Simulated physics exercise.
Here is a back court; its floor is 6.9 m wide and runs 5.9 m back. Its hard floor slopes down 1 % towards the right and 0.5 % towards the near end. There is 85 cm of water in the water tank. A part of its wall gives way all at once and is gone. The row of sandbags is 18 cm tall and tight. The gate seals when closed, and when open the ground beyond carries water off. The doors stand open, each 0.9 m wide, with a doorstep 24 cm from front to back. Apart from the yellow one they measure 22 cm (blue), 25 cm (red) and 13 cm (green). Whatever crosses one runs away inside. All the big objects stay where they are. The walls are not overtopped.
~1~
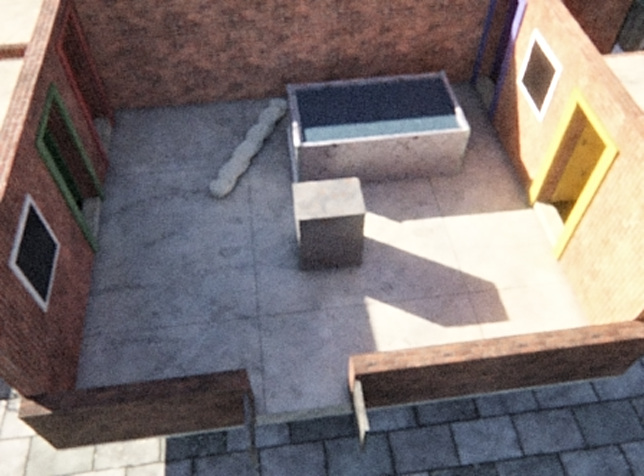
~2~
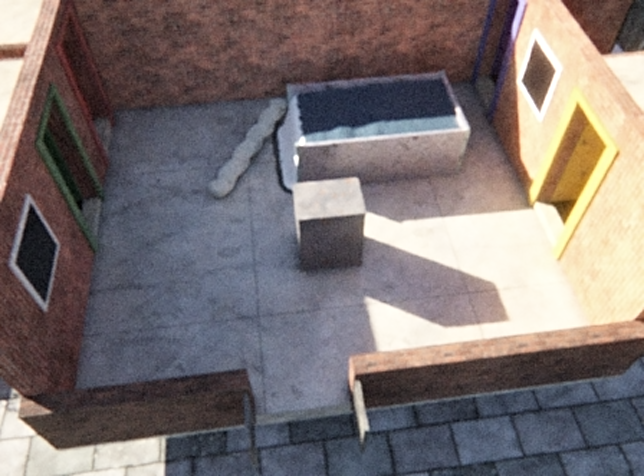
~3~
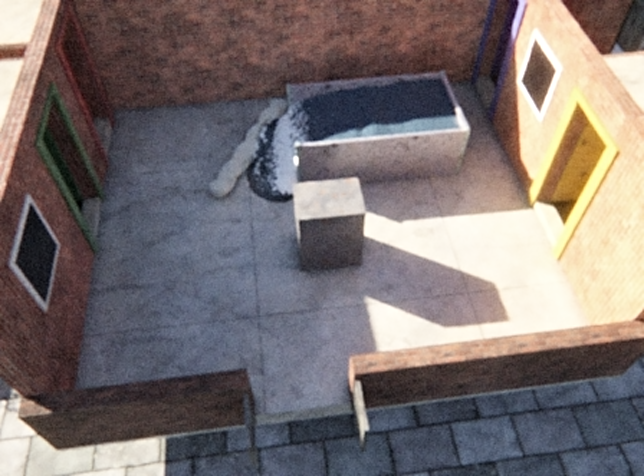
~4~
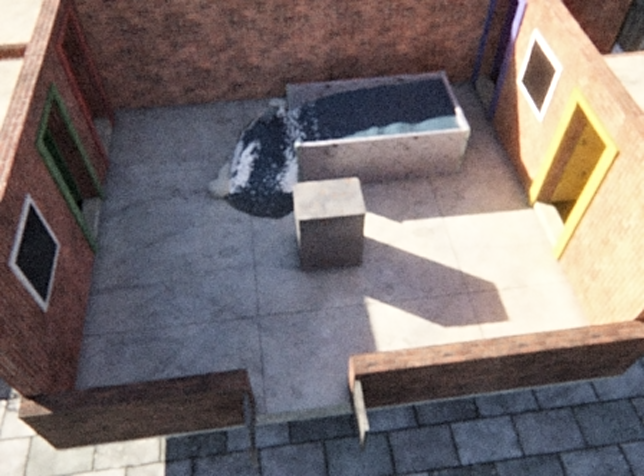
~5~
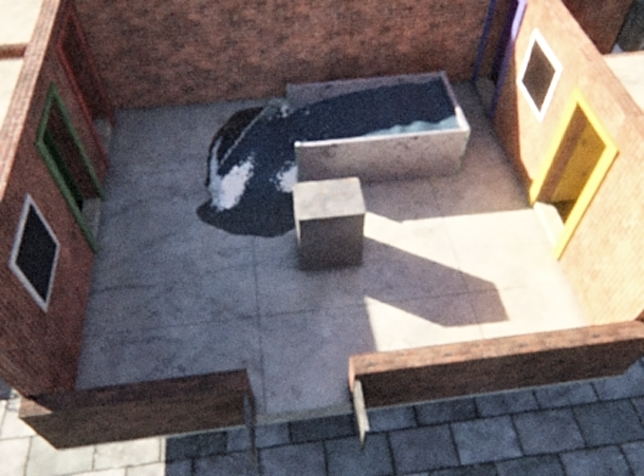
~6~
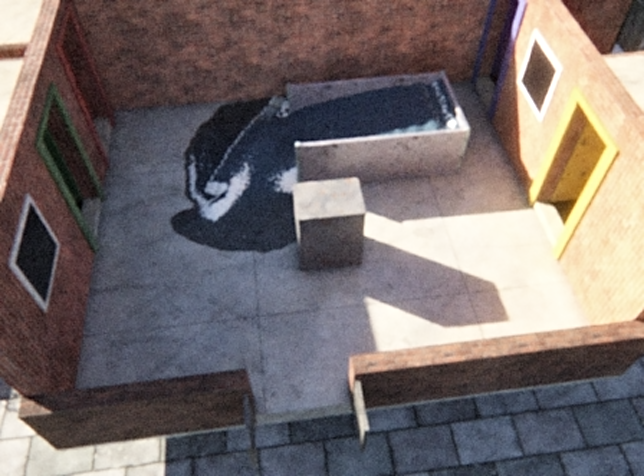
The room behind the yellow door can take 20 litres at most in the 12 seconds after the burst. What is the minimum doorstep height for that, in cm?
Some 7 cm above the ground.
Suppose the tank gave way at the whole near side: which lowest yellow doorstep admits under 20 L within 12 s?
Some 19 cm.
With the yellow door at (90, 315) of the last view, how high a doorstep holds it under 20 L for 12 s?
Roughly 14.5 cm.
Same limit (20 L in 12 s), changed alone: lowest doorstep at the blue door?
Roughly 9.5 cm at blue.
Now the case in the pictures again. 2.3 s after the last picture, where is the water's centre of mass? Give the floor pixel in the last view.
Around (245, 195).
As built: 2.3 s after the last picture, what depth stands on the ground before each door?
Depths in cm: Blue 3, yellow 0, red 25, green 17.
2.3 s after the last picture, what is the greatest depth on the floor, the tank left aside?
About 34 cm.
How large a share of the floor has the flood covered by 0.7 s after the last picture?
Some 40 per cent of it.
Then, 0.7 s after the last picture water covers 40 % of the floor, deepest (50 cm) near (256, 156); it has not reached the yellow door.
Then, 2.3 s after the last picture water covers 60 % of the floor, deepest (34 cm) near (76, 391); it has not reached the yellow door.
Then, 11.3 s after the last picture water covers 95 % of the floor, deepest (14 cm) near (481, 103); 7 cm at the yellow door, 1 litre in over its 13 cm doorstep.
At the yellow door as built, the water peaked near 13 cm, 6.5 s after the last picture.
Run again over the same 12 s with other heights there, 27 litres in over 6.5 cm, 10 litres over 8.5 cm. The limit of 20 litres is kept from about 7 cm up.
